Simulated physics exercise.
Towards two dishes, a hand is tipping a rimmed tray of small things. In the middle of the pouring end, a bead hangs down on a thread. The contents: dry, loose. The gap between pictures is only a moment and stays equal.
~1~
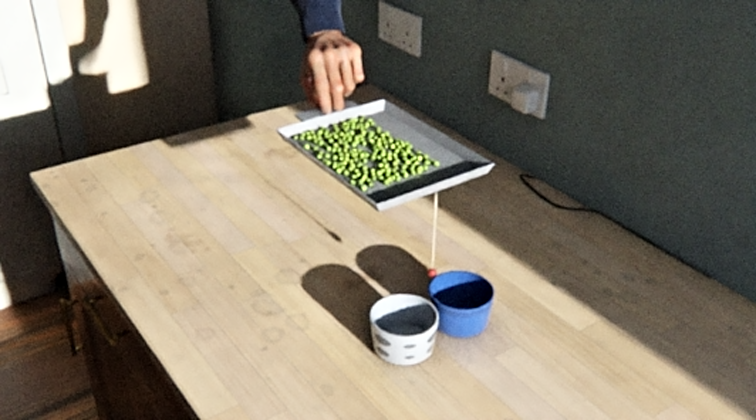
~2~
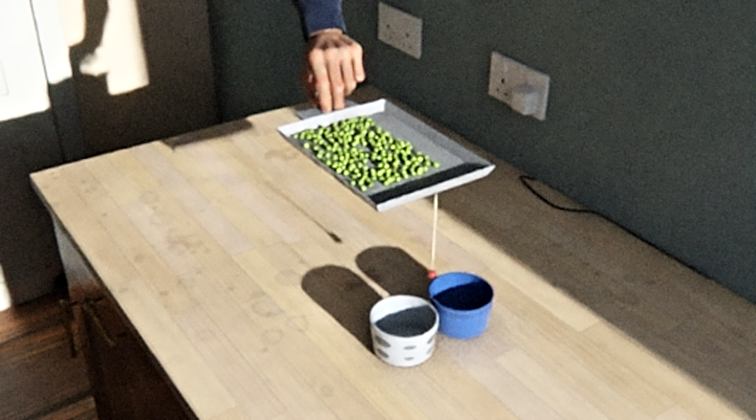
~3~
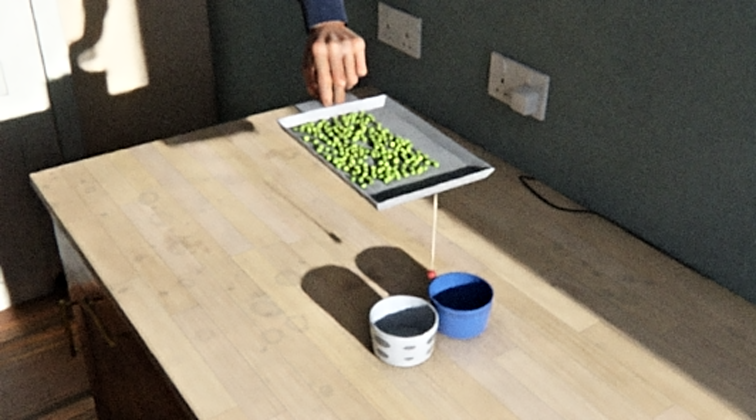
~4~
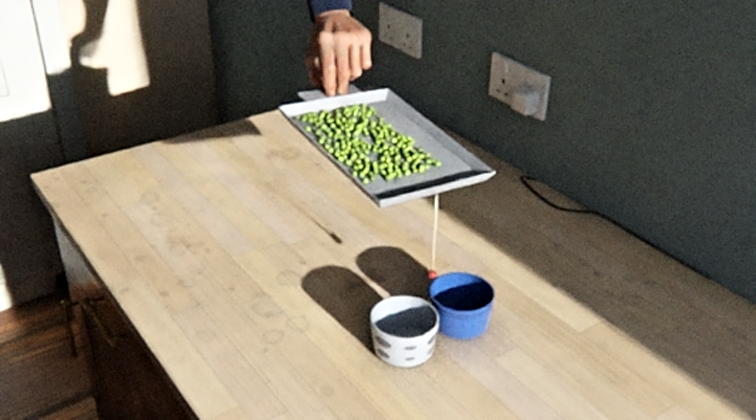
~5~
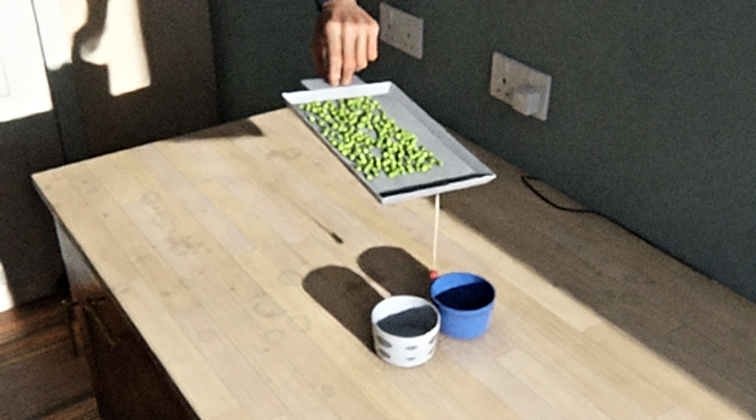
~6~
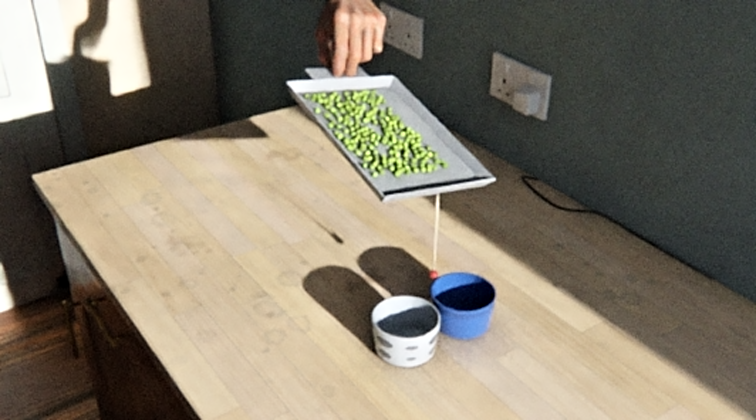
On a sunlit wooden worktop, a white patterned dish and a blue dish stand beneath a rimmed tray of green peas; a hand gradually raises the tray's far end, tilting it toward the dishes, and the peas begin shifting.
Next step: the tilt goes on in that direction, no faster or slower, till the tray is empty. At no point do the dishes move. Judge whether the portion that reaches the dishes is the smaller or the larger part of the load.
It is the smaller part.
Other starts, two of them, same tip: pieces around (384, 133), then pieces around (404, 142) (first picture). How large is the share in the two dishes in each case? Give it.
Roughly 10 % and then 0 %.
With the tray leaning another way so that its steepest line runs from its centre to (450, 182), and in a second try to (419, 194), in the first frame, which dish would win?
So, first the right-side one, then the left-side one.
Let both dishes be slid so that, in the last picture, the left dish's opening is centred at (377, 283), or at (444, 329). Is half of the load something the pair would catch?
Well, it comes to a lesser portion at first and a lesser portion after that.
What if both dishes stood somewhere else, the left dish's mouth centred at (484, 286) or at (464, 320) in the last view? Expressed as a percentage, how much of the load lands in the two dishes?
First position: Some 50 %; second position: Some 10 %.
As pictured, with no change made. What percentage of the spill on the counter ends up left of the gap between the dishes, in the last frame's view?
Looks to be around 10 per cent of the spill.
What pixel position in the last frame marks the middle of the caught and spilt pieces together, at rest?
Roughly at pixel (513, 302).
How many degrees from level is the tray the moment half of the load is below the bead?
I'd put it at about 65 degrees.
Just after the last frame, tray tipped steeply; roughly a third on the tray; just a few in the right dish; roughly half outside both; roughly a quarter in the air.
A moment on, tray tipped past a quarter turn; about a tenth in the right dish; almost all outside both; just a few in the air.
Further on, tray tipped past a quarter turn; about a tenth in the right dish; almost all outside both.
When it is over, tray tipped past a quarter turn; not one in the left dish; about a tenth in the right dish; almost all outside both.
